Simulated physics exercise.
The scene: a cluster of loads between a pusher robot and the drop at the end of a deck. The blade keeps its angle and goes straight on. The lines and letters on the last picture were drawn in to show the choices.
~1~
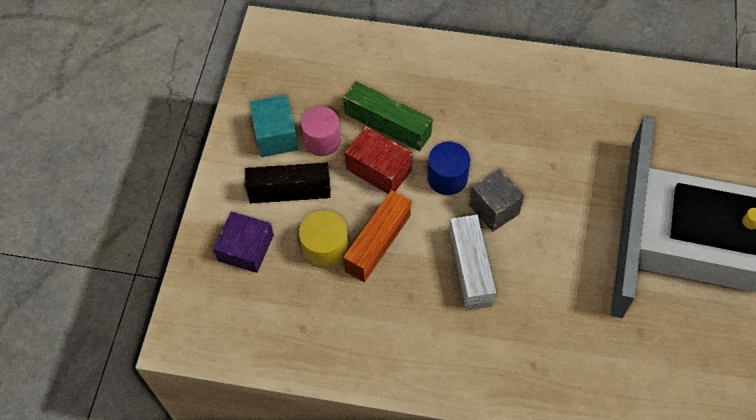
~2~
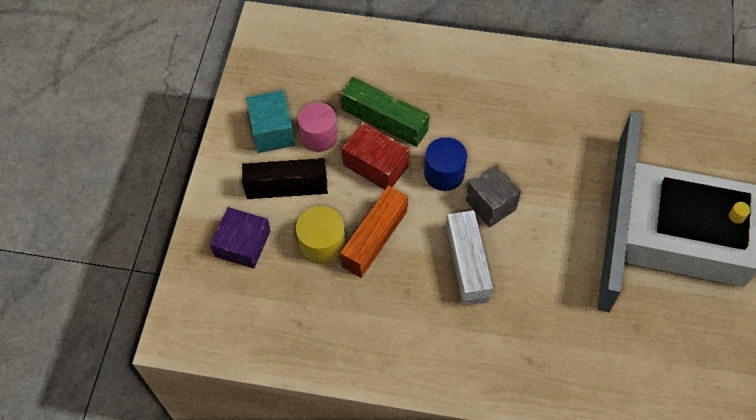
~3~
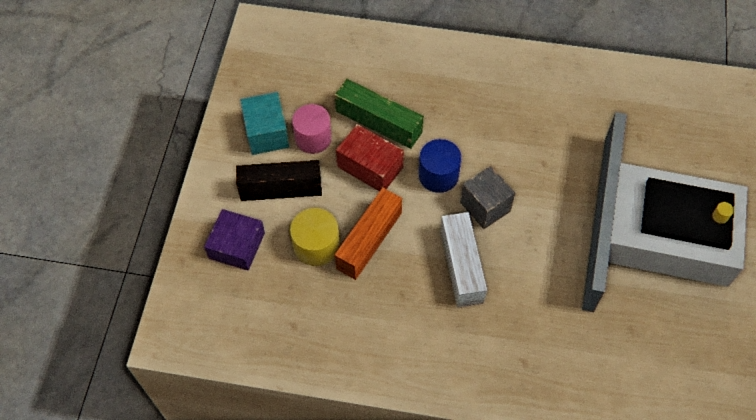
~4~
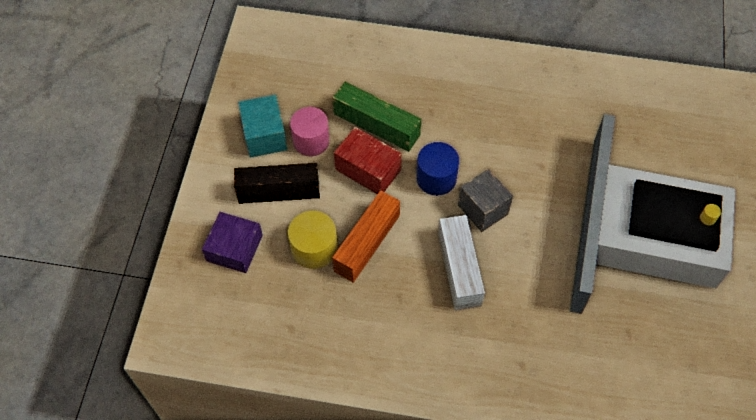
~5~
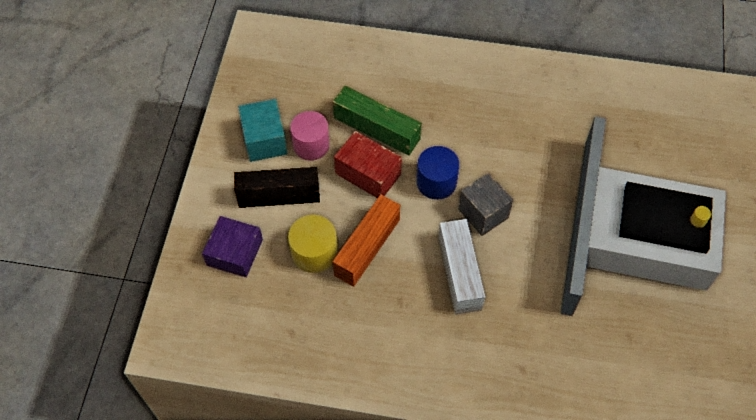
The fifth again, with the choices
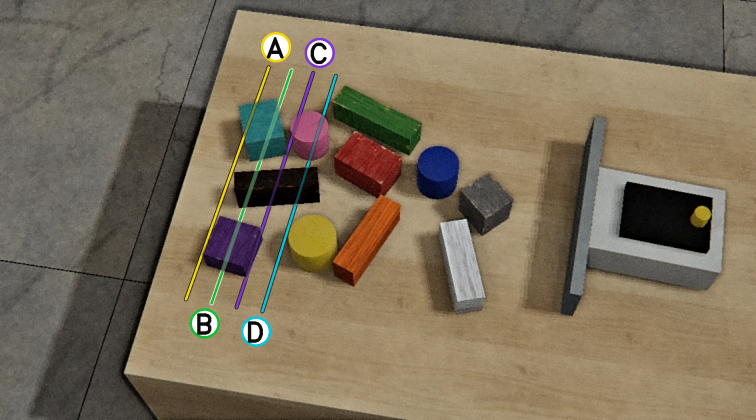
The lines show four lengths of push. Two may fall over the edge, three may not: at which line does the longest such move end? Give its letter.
As far as mark C.
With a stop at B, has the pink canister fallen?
By then, no.
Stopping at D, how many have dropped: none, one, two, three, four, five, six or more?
In all, none.
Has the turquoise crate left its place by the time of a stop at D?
Yes.
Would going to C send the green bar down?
No.
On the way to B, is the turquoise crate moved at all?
Yes.
On the marked copy, A at (230, 175); B at (254, 179); C at (277, 182); D at (302, 186).
With C. Early on, robot (544, 199); white stick (439, 264); blue canister (425, 165).
Further on, robot (431, 183); turquoise crate (250, 129); purple crate (221, 246).
At the end, robot (345, 170); black bar over the edge; turquoise crate over the edge; two fallen.
As for the rest, A drops six; B drops four; D is within the limit but short.
